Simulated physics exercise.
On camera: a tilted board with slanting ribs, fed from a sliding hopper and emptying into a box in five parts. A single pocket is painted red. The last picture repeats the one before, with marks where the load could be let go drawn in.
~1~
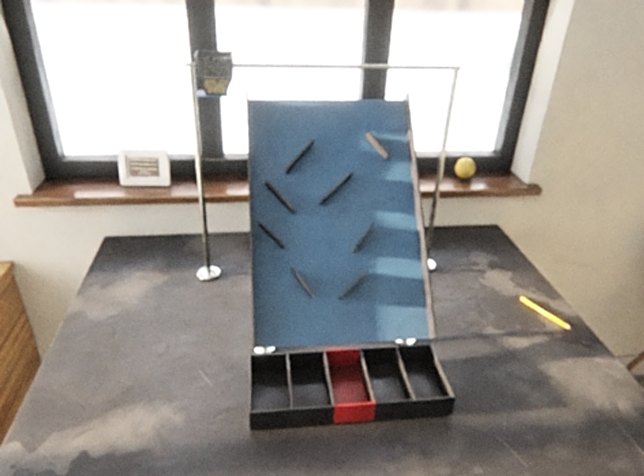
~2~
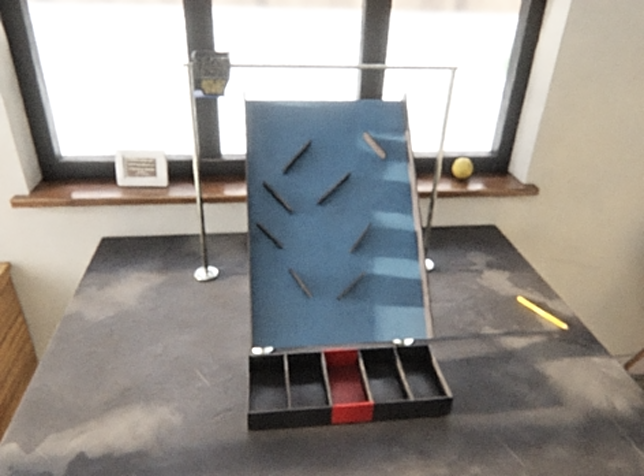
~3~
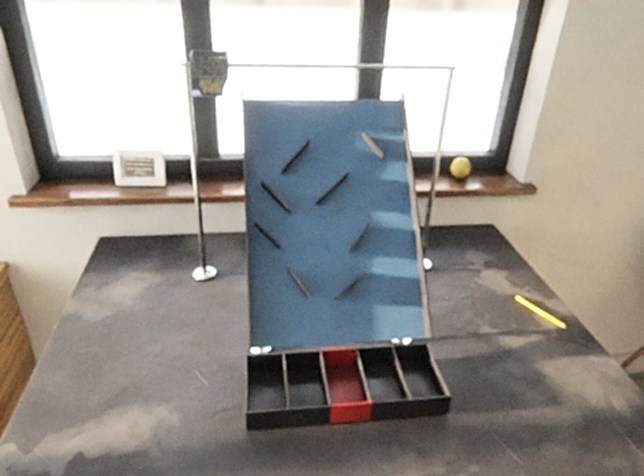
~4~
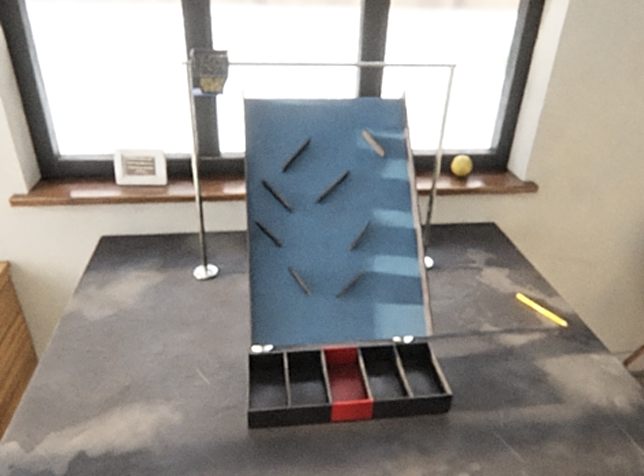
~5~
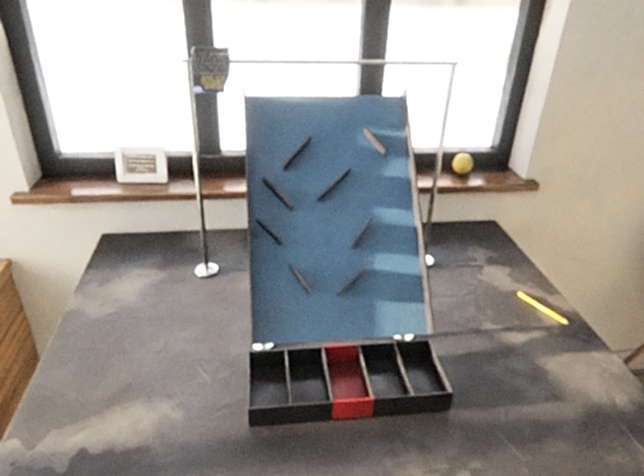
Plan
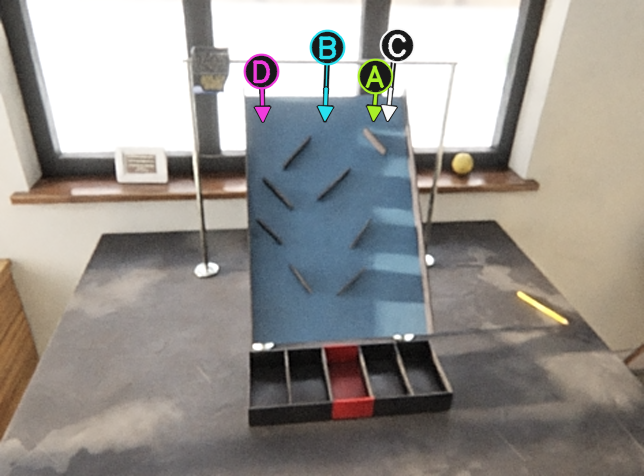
We see a tilted blue board with slanting ribs above a five-part box with one red pocket, and a small dark container at the upper left of a metal frame; nothing moves apart from slight shifts in the view.
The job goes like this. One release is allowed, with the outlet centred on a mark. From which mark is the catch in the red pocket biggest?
Mark B.
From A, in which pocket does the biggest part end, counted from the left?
It is the fifth one.
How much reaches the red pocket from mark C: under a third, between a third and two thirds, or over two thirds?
It is under a third.
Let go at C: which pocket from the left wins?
The fifth from the left.
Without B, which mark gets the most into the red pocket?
It is D.
On the marked copy, mark A meets the board at (373, 115); mark B meets the board at (325, 115); mark C meets the board at (388, 115); mark D meets the board at (262, 116).
With A, a stray few in the red pocket, nearly all in other pockets, a small part outside the box.
With B, about two thirds in the red pocket, about a third in other pockets.
With C, none in the red pocket, nearly all in other pockets, a small part outside the box.
With D, about a third in the red pocket, about two thirds in other pockets, a stray few outside the box.
